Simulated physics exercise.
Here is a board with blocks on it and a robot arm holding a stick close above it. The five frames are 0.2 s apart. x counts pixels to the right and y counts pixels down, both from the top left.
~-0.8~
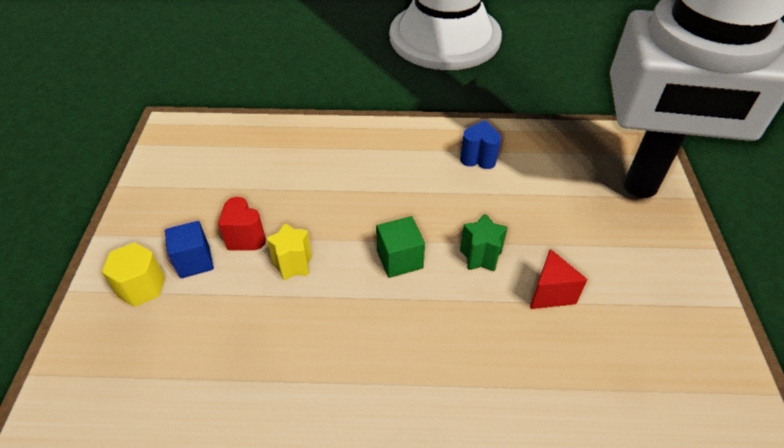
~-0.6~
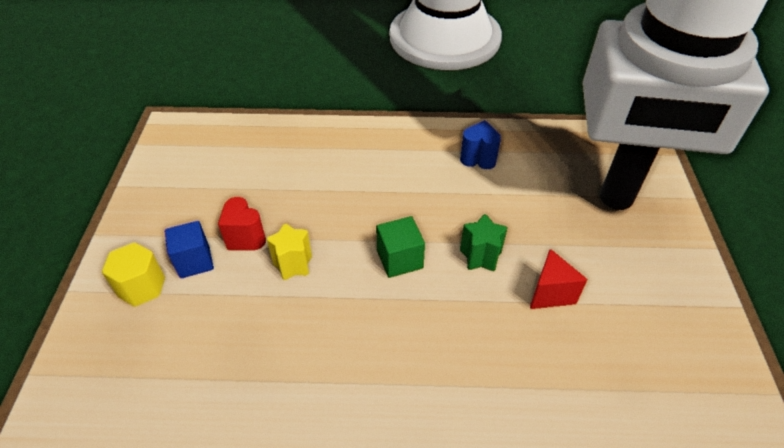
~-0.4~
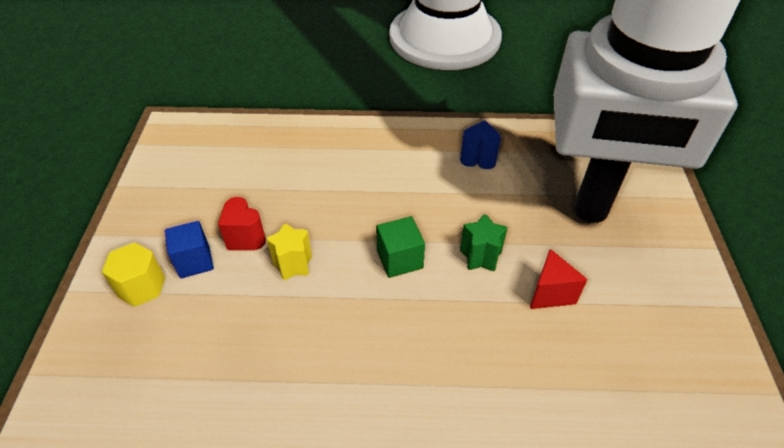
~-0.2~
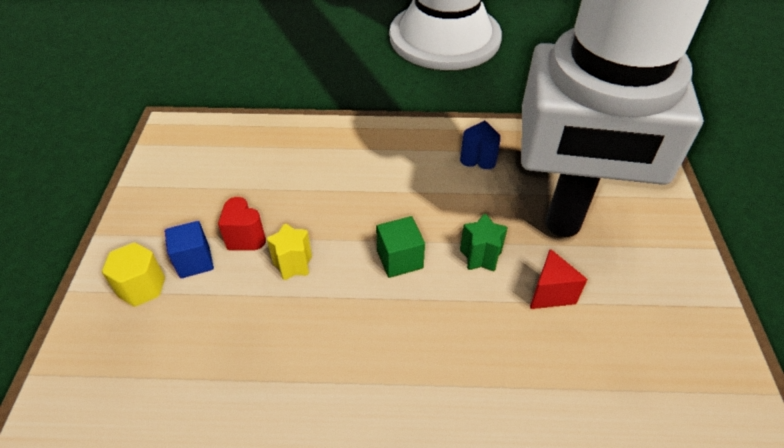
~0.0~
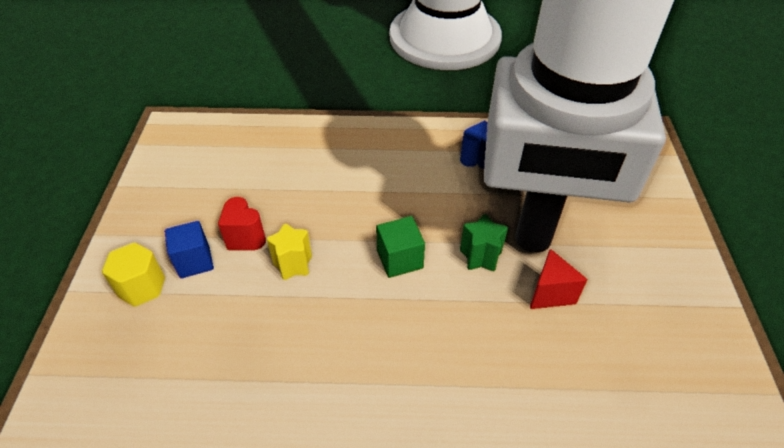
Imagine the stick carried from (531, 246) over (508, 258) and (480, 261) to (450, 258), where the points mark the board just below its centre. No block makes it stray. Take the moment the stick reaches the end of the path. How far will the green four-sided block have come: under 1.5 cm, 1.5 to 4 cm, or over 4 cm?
Once the path is done, the green four-sided block lies 1.5 to 4 cm from its present place.
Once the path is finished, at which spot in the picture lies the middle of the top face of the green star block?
Pixel (412, 233).
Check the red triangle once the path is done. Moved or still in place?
That one stays where it is.
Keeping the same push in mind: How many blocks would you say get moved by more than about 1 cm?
2 blocks.
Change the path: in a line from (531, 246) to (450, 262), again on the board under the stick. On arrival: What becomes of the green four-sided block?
From what I can tell, it won't keep its place.
The first path, step by step. Halfway along, stick (495, 255); green star block (456, 235), turned 10° clockwise.
At the end, stick (451, 251); green four-sided block (372, 235); green star block (412, 233); red triangle unmoved.
